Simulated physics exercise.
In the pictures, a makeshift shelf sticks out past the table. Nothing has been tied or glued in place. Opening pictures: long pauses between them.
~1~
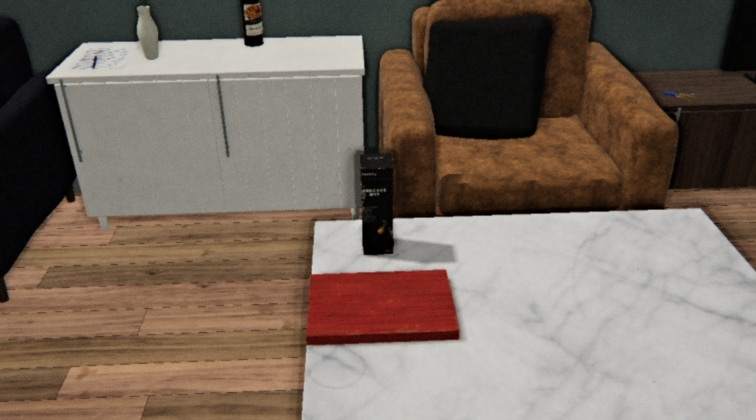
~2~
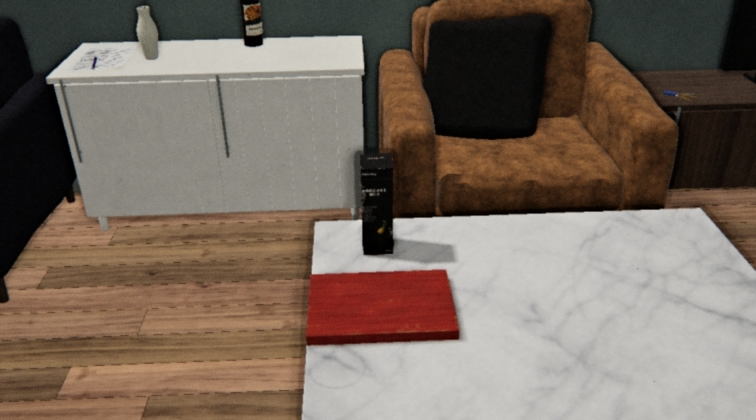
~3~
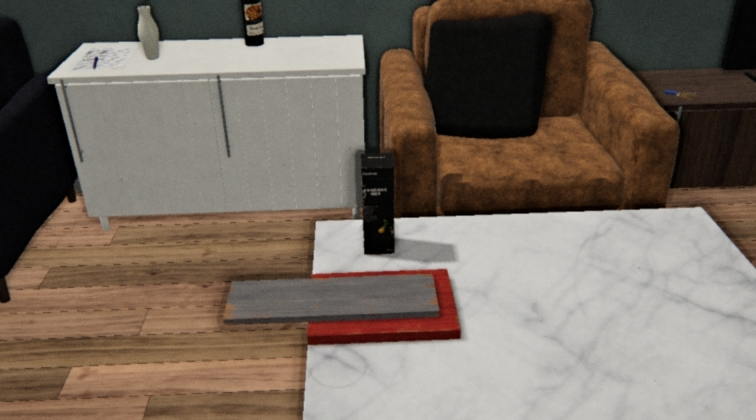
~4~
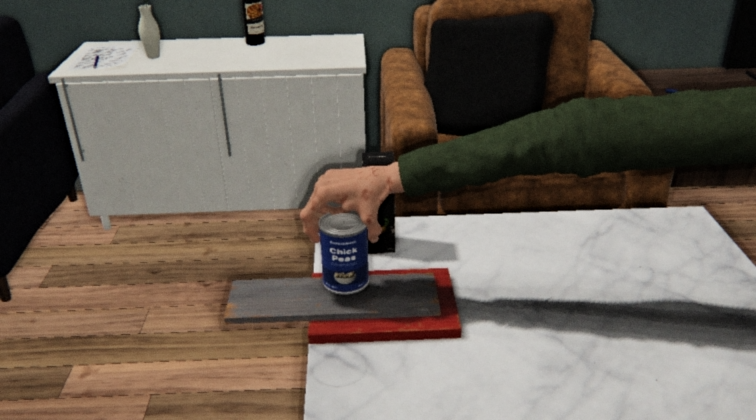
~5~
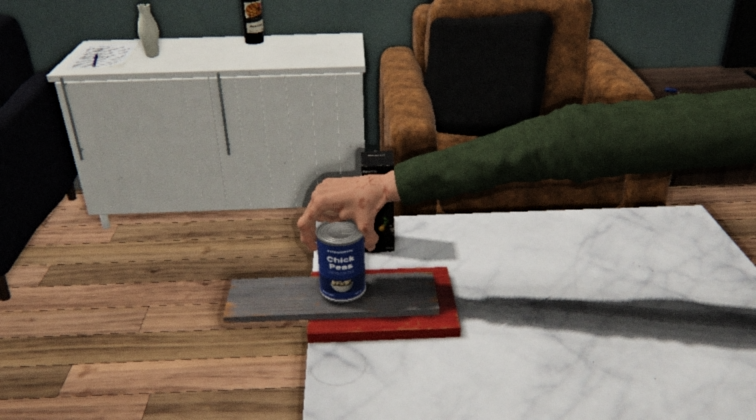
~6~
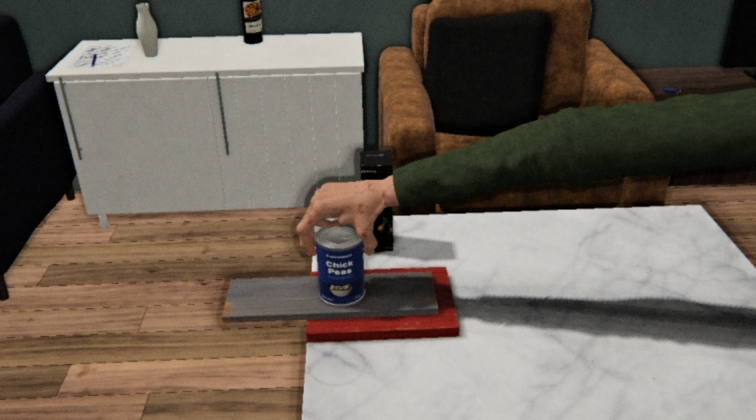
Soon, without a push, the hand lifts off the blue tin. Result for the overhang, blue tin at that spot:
Holds.
Then, 0.80 s later than the last frame, things are still on the move.
Then, 1.70 s later than the last frame, all is still.
When it is over, all 4 as before. End places, in pixels of the last picture, blue tin near (341, 265). The board stays on the table.
